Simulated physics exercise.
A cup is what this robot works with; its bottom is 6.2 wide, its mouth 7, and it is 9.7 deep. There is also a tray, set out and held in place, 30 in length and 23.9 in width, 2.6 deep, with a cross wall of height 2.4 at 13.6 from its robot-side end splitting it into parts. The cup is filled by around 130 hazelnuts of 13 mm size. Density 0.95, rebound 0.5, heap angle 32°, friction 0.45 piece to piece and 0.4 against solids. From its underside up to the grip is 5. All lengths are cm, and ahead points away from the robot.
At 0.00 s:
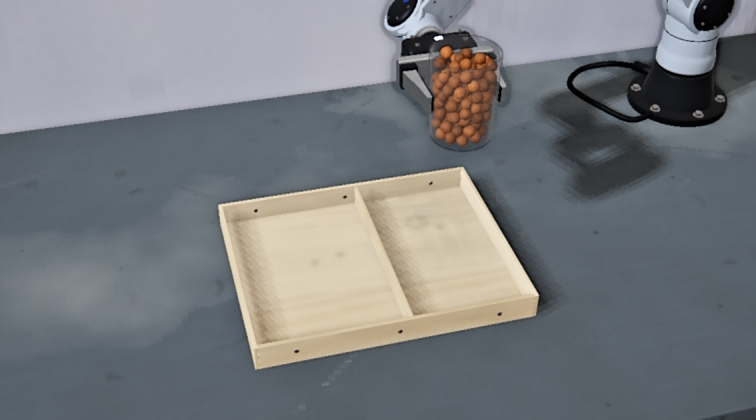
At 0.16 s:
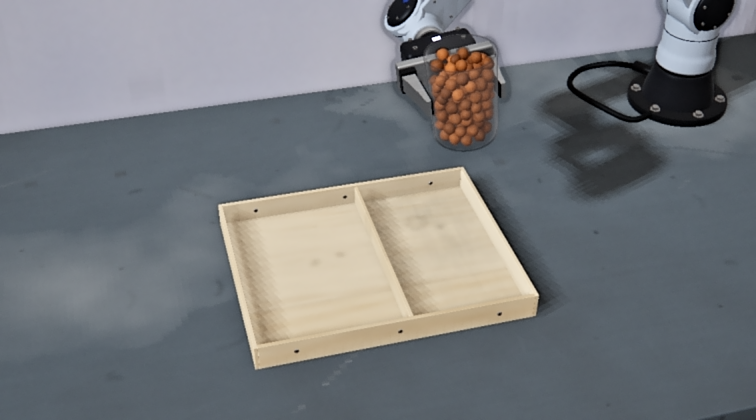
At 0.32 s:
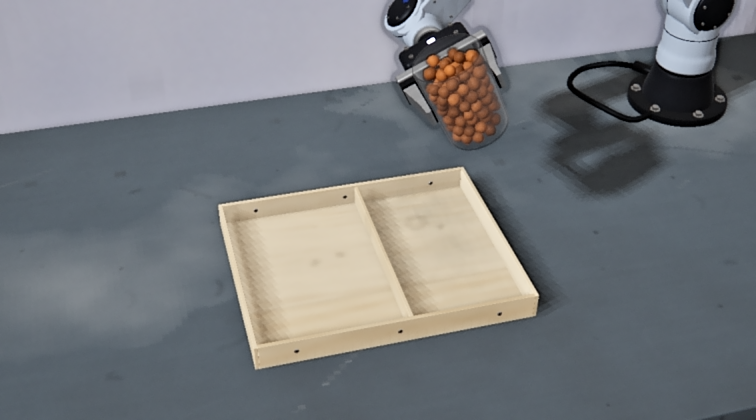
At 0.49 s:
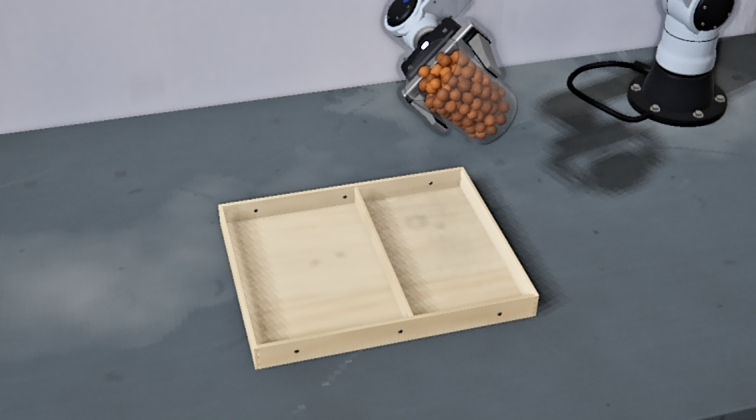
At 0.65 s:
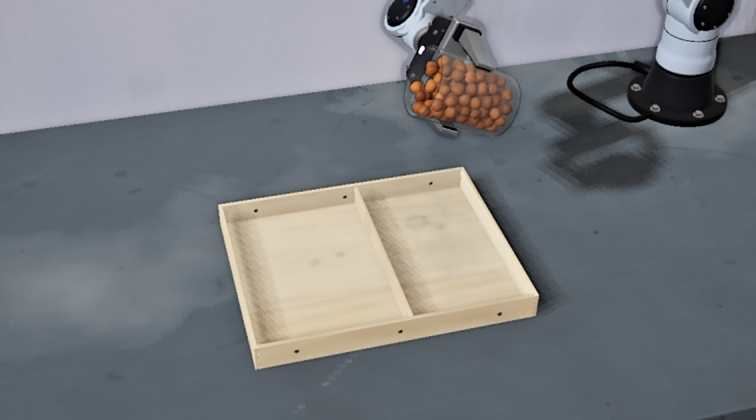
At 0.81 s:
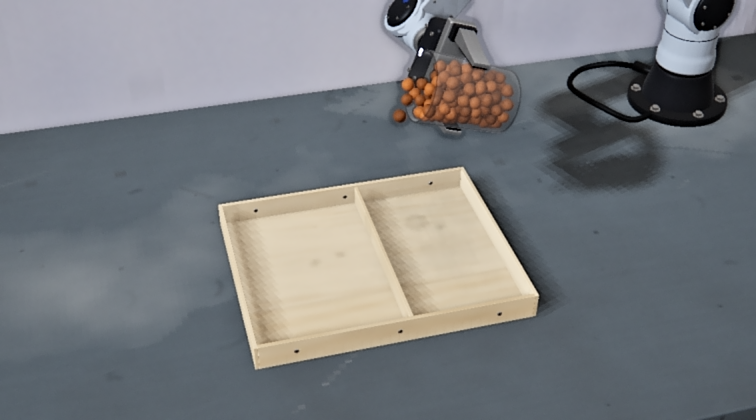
A robot gripper held a clear cup full of round orange-brown nuts behind a divided wooden tray, then steadily tilted it leftward until it lay nearly sideways, with the nuts bunching at its mouth.
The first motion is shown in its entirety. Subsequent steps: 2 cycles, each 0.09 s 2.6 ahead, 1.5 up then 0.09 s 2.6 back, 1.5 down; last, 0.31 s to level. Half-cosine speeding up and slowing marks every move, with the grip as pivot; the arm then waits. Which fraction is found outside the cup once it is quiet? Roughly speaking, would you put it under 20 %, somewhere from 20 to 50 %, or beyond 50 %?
Roughly, beyond 50 %.
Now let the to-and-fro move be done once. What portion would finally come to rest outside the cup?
It would come to about 45 %.
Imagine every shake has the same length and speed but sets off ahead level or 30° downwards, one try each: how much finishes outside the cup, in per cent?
Roughly 40 per cent, then 25 per cent.
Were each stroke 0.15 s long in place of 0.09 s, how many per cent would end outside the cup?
That change gives some 20 percent.
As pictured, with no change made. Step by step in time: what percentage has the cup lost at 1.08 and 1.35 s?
Roughly 35, then 55.
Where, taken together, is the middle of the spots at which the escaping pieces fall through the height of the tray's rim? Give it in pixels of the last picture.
Check roughly (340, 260) in the last picture.
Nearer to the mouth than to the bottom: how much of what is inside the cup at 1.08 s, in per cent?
Some 50 per cent.
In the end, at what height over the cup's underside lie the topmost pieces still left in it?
About 5.0 cm.
By 1.08 s, tilted 71° forward, highest piece 24 above the table; 82 in the cup, 3 in the far-side part, 43 in flight or on a rim.
By 1.35 s, tilted 28° forward, highest piece 24 above the table; 61 in the far-side part, 55 in the cup, 7 in the robot-side part, 1 on the table or floor, 4 in flight or on a rim.
By 1.68 s, level, highest piece 22 above the table; 64 in the far-side part, 55 in the cup, 7 in the robot-side part, 2 on the table or floor.
By 2.73 s, level, highest piece 22 above the table; 64 in the far-side part, 55 in the cup, 7 in the robot-side part, 2 on the table or floor.
Final count, 64 in the far-side part, 55 in the cup, 7 in the robot-side part, 2 on the table or floor. That is 57 % outside the cup.
